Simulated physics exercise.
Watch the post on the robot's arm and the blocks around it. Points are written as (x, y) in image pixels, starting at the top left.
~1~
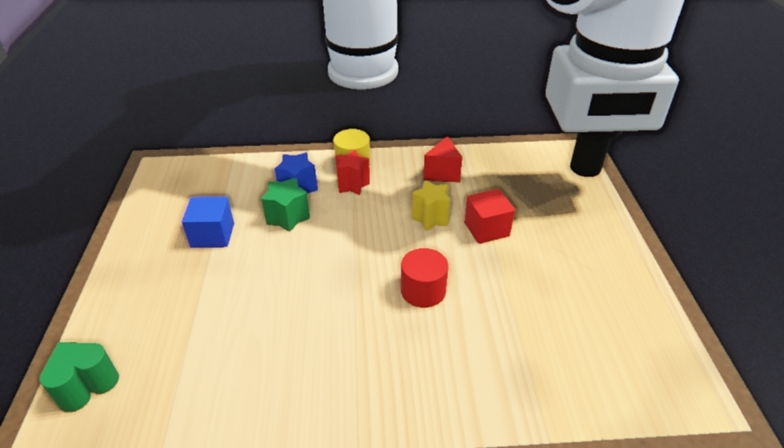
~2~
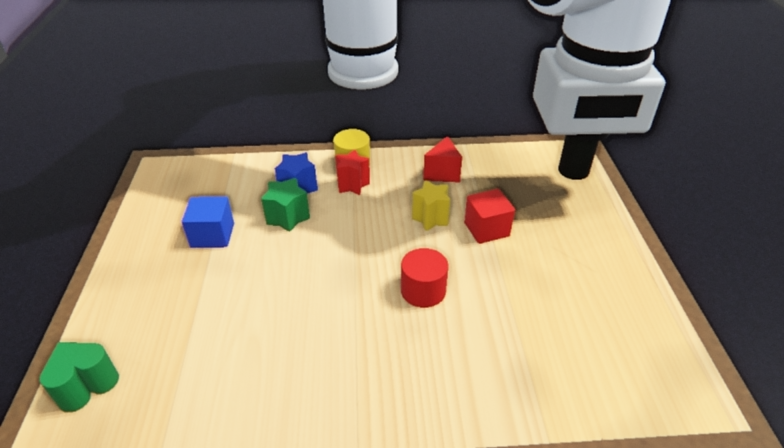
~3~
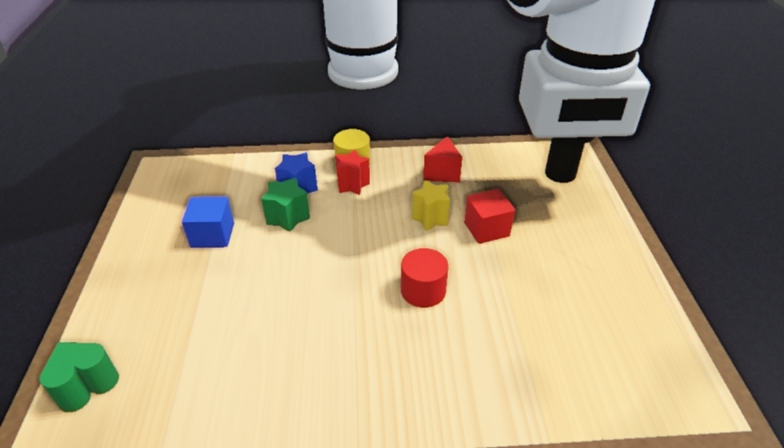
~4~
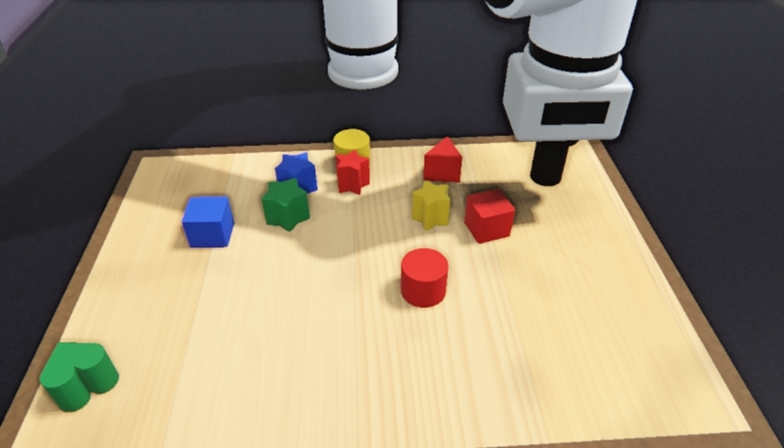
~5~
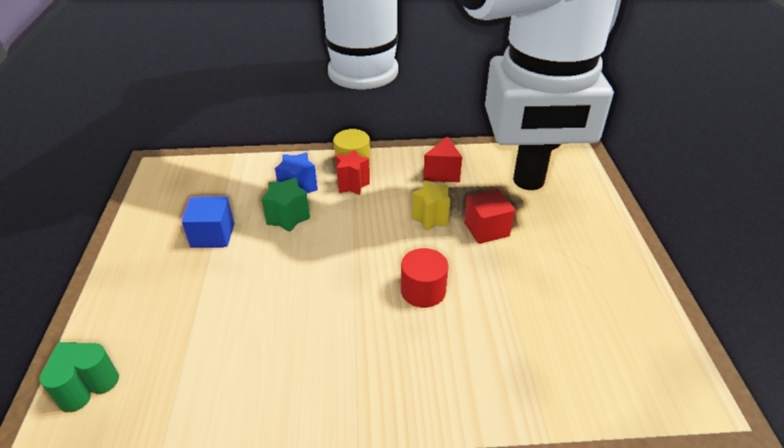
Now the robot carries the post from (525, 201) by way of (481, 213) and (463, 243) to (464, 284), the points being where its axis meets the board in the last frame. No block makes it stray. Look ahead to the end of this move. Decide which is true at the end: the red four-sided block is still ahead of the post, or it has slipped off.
I'd say it is still being pushed.
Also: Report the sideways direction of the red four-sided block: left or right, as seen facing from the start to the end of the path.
Shifts left.
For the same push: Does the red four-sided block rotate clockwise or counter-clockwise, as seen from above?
Looking from above, the answer is counterclockwise.
One third of the way, post (483, 194); red four-sided block (479, 212), turned 30° anticlockwise.
Two thirds of the way, post (465, 225); red four-sided block (478, 243), turned 85° anticlockwise.
At the end, post (467, 264); yellow star still; red four-sided block (490, 284), turned 110° anticlockwise.
